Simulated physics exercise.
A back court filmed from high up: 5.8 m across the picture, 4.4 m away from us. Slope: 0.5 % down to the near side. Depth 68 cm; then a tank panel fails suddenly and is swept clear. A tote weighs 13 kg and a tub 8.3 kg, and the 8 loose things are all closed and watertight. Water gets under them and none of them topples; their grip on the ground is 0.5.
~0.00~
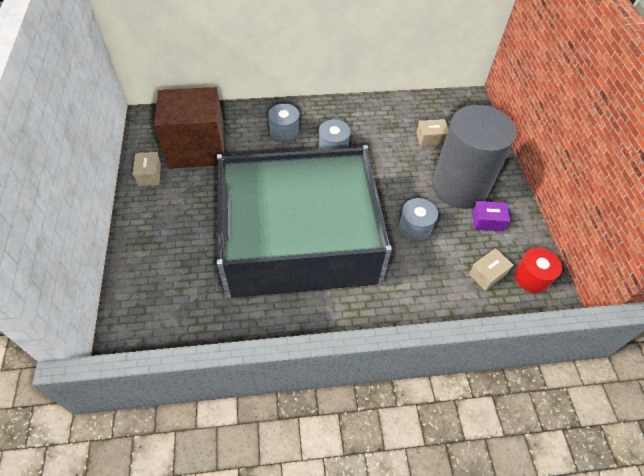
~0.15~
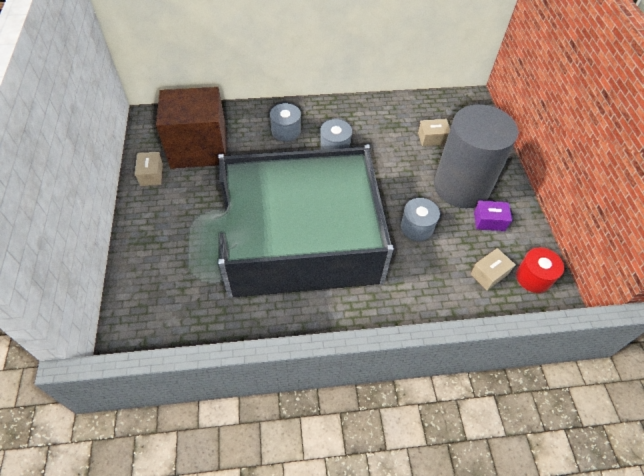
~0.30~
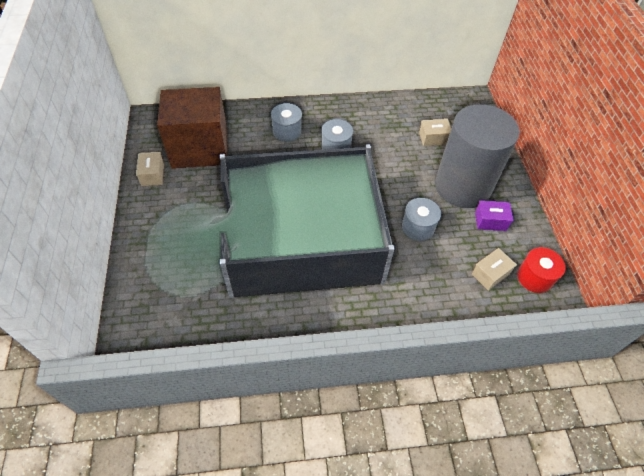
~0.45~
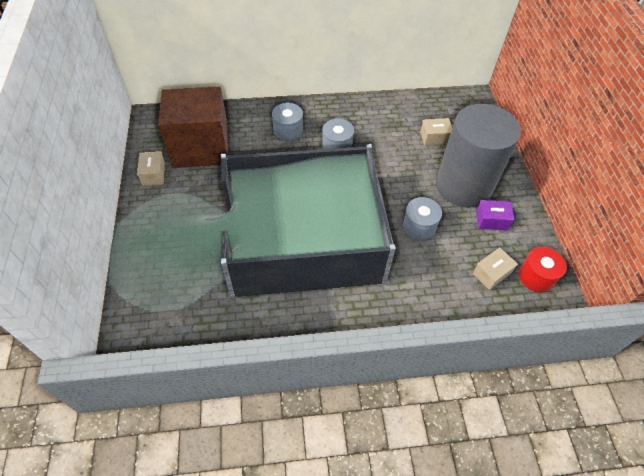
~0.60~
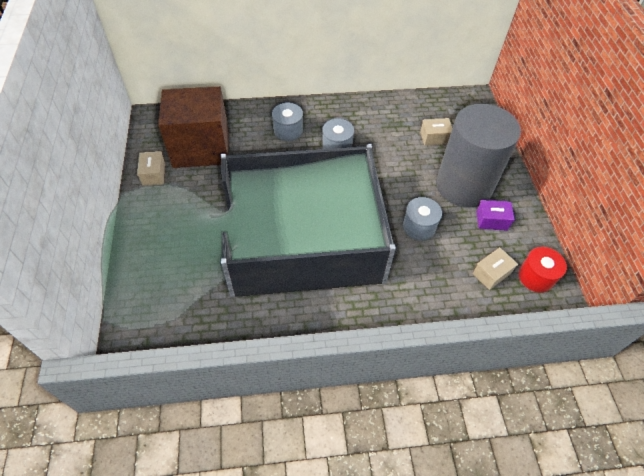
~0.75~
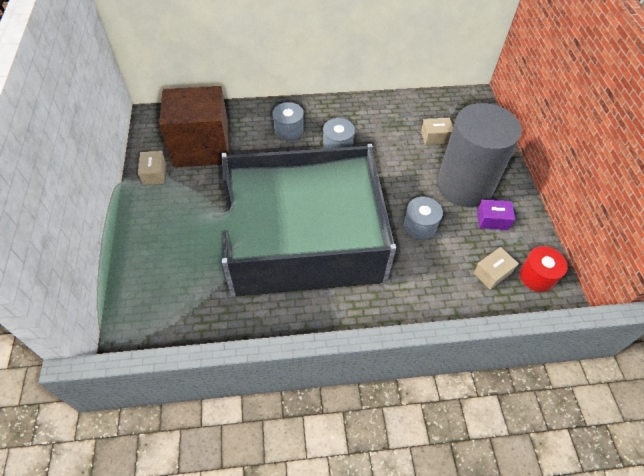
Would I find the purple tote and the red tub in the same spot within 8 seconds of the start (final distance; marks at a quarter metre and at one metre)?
The purple tote is left where it was; the red tub is pushed a modest way.
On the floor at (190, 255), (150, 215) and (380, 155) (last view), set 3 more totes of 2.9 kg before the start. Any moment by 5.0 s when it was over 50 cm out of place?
In the order listed: Across the line; across the line; behind the line.
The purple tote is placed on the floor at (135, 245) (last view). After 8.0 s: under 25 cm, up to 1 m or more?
By that time it is swept a long way.
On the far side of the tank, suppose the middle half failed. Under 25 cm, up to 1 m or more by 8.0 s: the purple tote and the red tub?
The purple tote would remain almost still and the red tub would be washed far off.
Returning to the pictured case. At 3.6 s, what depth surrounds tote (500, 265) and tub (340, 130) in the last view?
Some 5 cm at the first, some 2 cm at the second.
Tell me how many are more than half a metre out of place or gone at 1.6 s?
I count 0 of them.
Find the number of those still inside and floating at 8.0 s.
My tally comes to 3.
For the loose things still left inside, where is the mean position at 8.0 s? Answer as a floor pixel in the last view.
Near (431, 193).
After 1.6 s the purple tote is near (498, 209), 0.0 m from its start, aground; the red tub is near (548, 262), 0.0 m from its start, aground; 0 afloat.
After 3.6 s the purple tote is near (498, 209), 0.0 m from its start, aground; the red tub is near (548, 262), 0.0 m from its start, aground; 0 afloat.
After 5.6 s the purple tote is near (498, 209), 0.0 m from its start, aground; the red tub is near (542, 243), 0.3 m from its start, afloat; 2 afloat.
After 8.0 s the purple tote is near (498, 209), 0.0 m from its start, aground; the red tub is near (520, 227), 0.5 m from its start, afloat; 3 afloat.
